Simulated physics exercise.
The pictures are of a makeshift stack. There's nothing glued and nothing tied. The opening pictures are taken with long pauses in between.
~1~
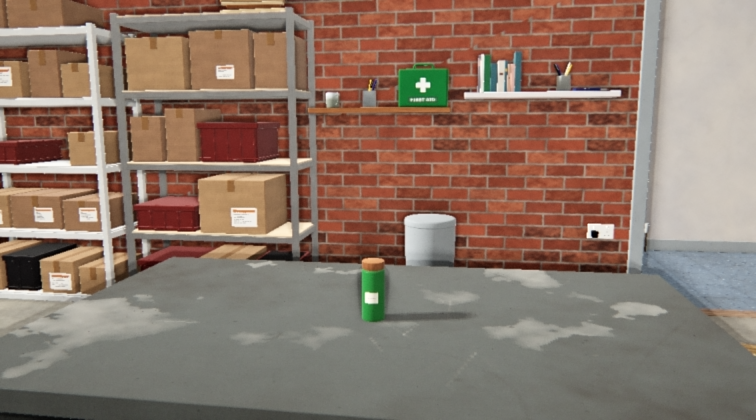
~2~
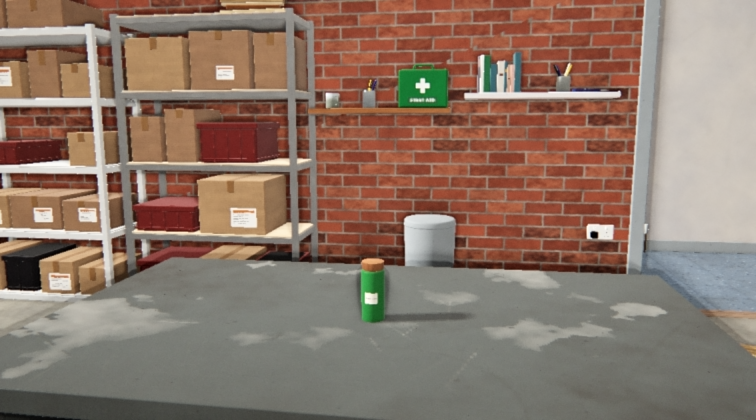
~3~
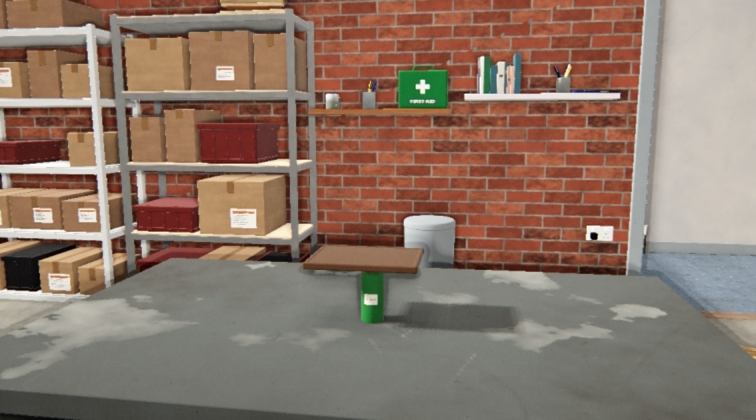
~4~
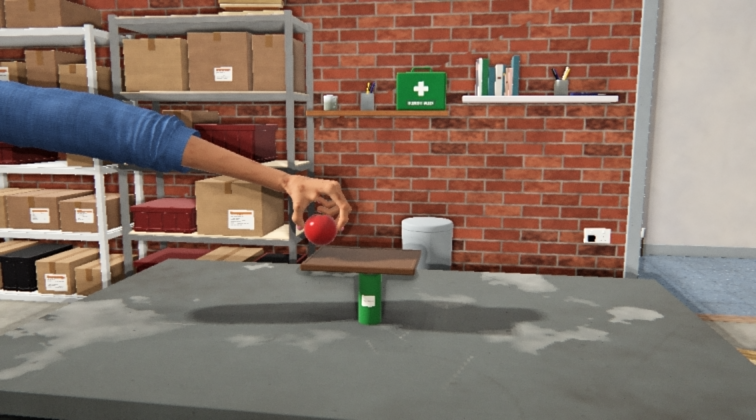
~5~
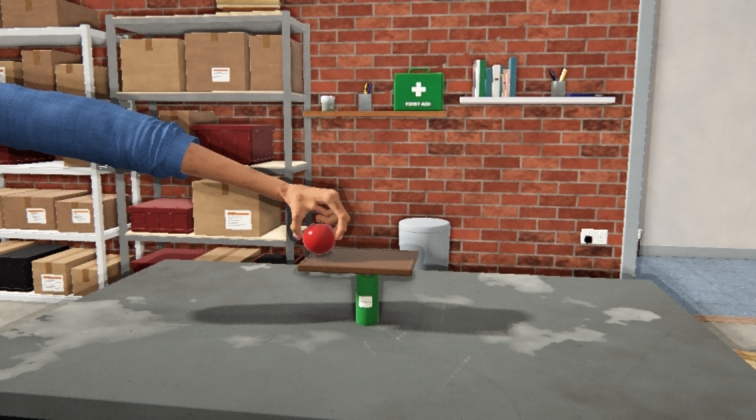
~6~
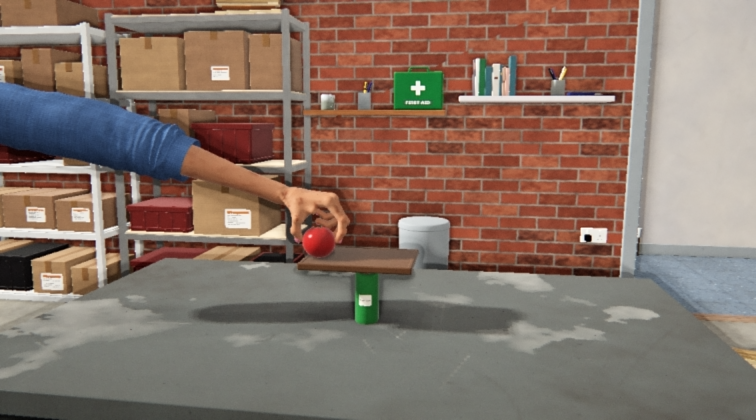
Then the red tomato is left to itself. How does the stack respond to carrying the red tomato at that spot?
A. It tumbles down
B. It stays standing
The answer is A.
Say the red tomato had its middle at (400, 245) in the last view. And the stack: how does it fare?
Result: The stack tips over.
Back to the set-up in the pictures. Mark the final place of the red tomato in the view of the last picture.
Around (312, 308).
Then, 0.30 s on from there, red tomato now fallen; brown lid turned 73° from how it was put.
Then, 0.40 s on from there, brown lid on its side.
Then, 0.50 s on from there, brown lid now fallen.
Then, 0.70 s on from there, things are still on the move.
In the end, fallen, brown lid and red tomato; green shaker unmoved. At the end, from the last picture's camera, red tomato near (312, 308). The stack loses its balance.
